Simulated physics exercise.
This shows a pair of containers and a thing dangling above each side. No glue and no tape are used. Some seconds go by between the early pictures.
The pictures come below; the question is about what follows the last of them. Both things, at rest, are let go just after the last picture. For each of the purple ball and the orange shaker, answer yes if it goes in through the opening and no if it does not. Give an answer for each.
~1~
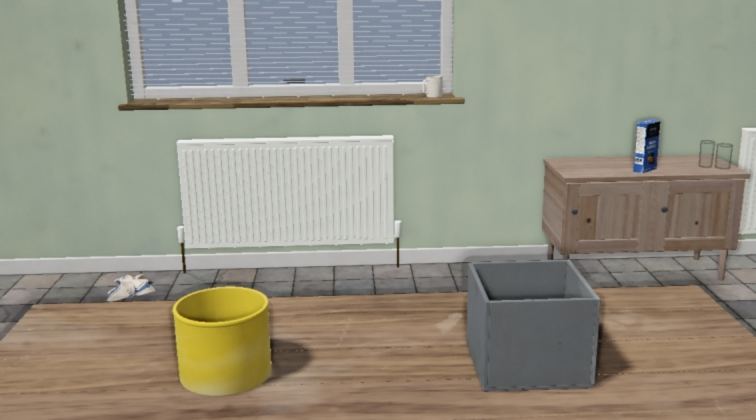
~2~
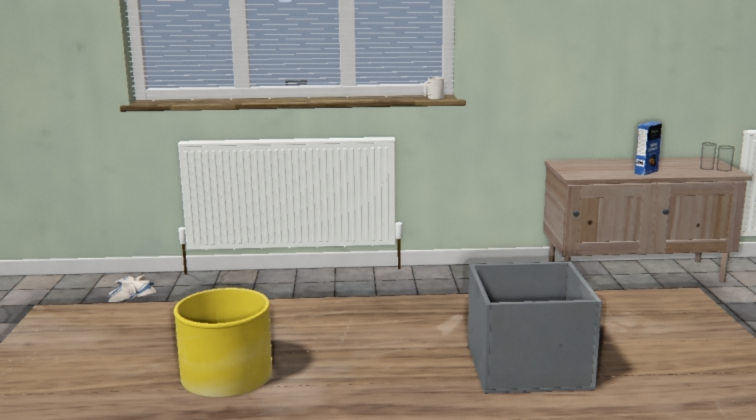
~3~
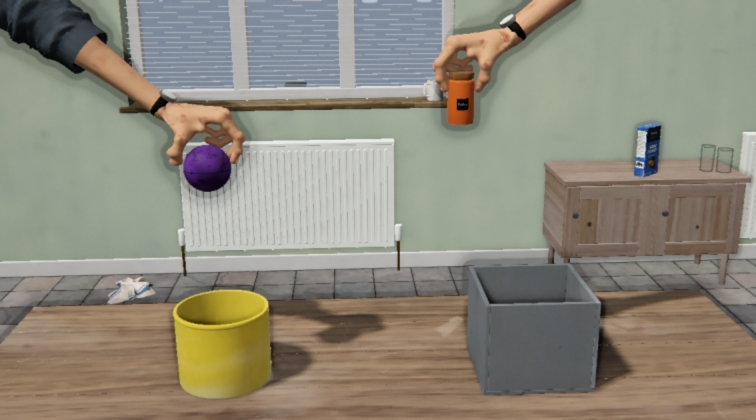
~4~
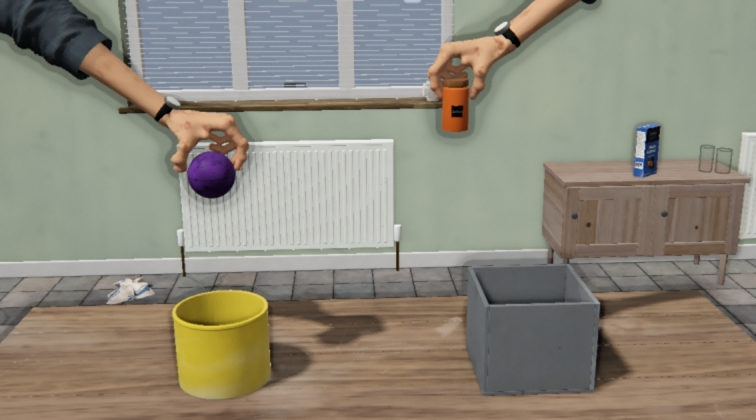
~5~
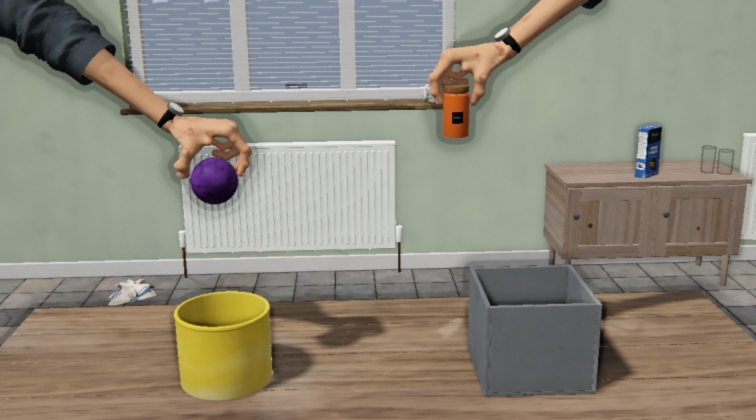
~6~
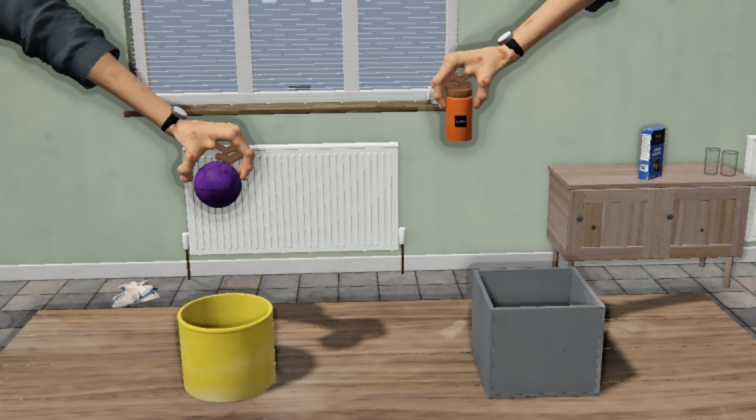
Purple ball: Yes, orange shaker: No.
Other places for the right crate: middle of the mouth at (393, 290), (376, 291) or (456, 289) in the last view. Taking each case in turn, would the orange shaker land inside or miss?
Falls outside, falls outside, lands in it.
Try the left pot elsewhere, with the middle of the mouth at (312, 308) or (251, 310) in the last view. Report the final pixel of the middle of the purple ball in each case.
First setting: About (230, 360); second: About (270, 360).
Then, 0.18 s on from there, purple ball displaced about its own width near (221, 236); orange shaker displaced well along near (458, 167).
Then, 0.28 s on from there, purple ball on its way down near (228, 329); orange shaker on its way down near (457, 263).
In the end, the purple ball lands inside, near (230, 356); the orange shaker misses, near (456, 353).
